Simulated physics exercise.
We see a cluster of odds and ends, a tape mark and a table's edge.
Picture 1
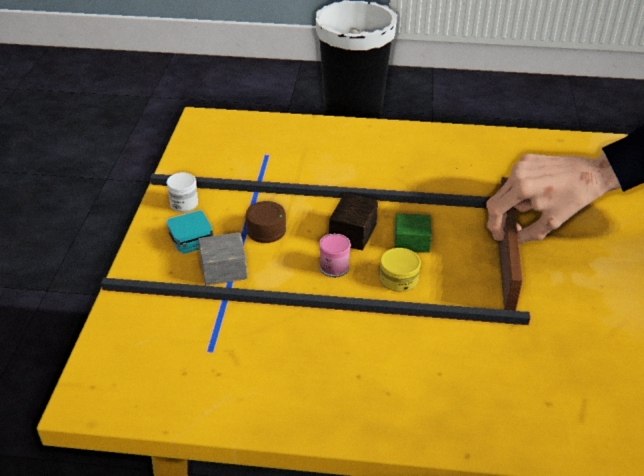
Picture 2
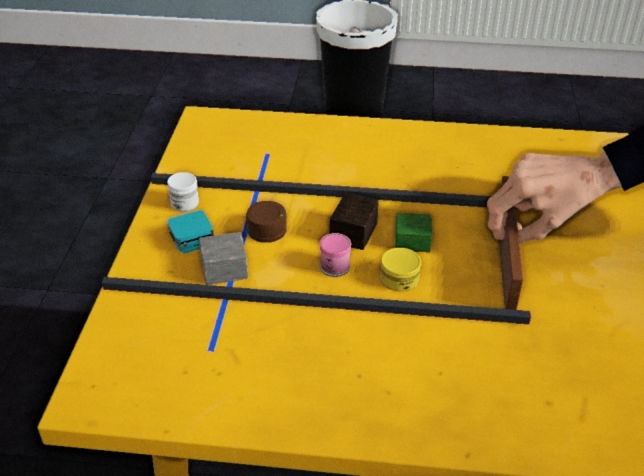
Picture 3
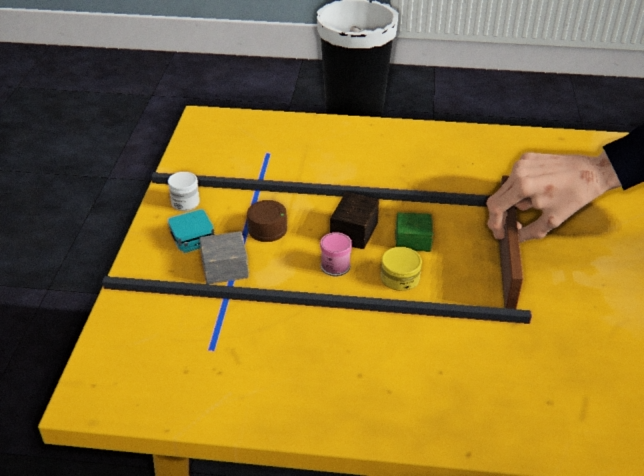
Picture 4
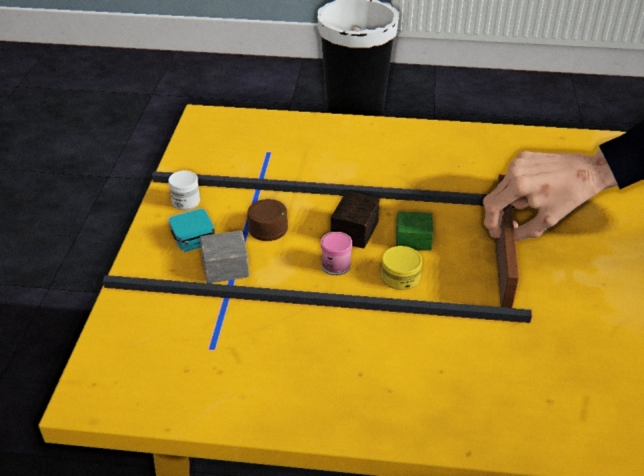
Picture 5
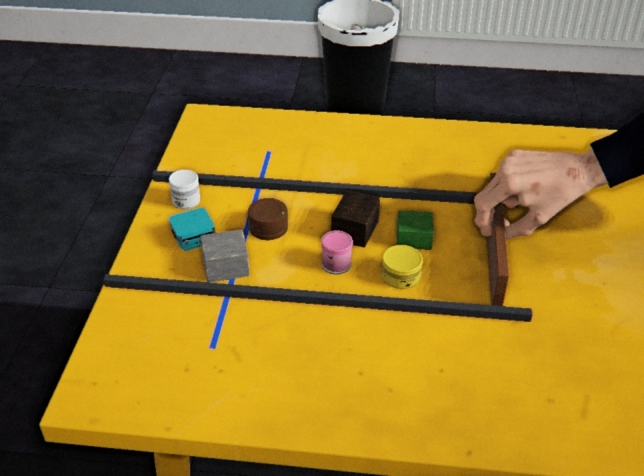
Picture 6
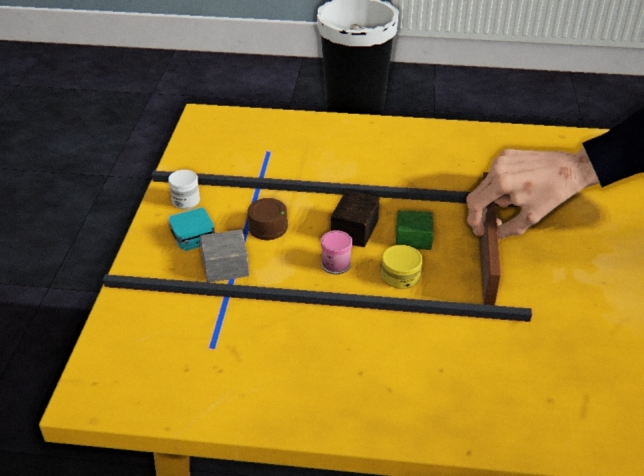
A hand held a brown board upright at the right end of two dark rails, then slid it slightly left toward the small blocks and tubs, which stayed still on the yellow table.
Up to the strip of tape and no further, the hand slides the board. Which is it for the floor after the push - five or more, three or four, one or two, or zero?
Count off: Nothing.
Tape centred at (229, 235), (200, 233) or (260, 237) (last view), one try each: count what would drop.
Try 1: 0; try 2: 2; try 3: 0.
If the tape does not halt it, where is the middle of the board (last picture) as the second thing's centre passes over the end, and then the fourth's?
I'd say close to (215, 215), then close to (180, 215).
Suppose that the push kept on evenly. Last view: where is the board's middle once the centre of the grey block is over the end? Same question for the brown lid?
The grey block puts it at (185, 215), the brown lid at (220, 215).
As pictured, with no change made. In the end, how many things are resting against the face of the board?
Result: 2 in all.
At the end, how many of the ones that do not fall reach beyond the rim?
Overhanging ones - 0.
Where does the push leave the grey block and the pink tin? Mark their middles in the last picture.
First (174, 256), then (198, 231).
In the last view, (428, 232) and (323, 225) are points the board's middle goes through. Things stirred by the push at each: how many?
1 by the first point, 5 by the second.
Early on, none off yet; white tub at rest near (185, 190); turquoise case at rest near (192, 230); grey block at rest near (225, 256).
Finally, the number that fall off is zero.
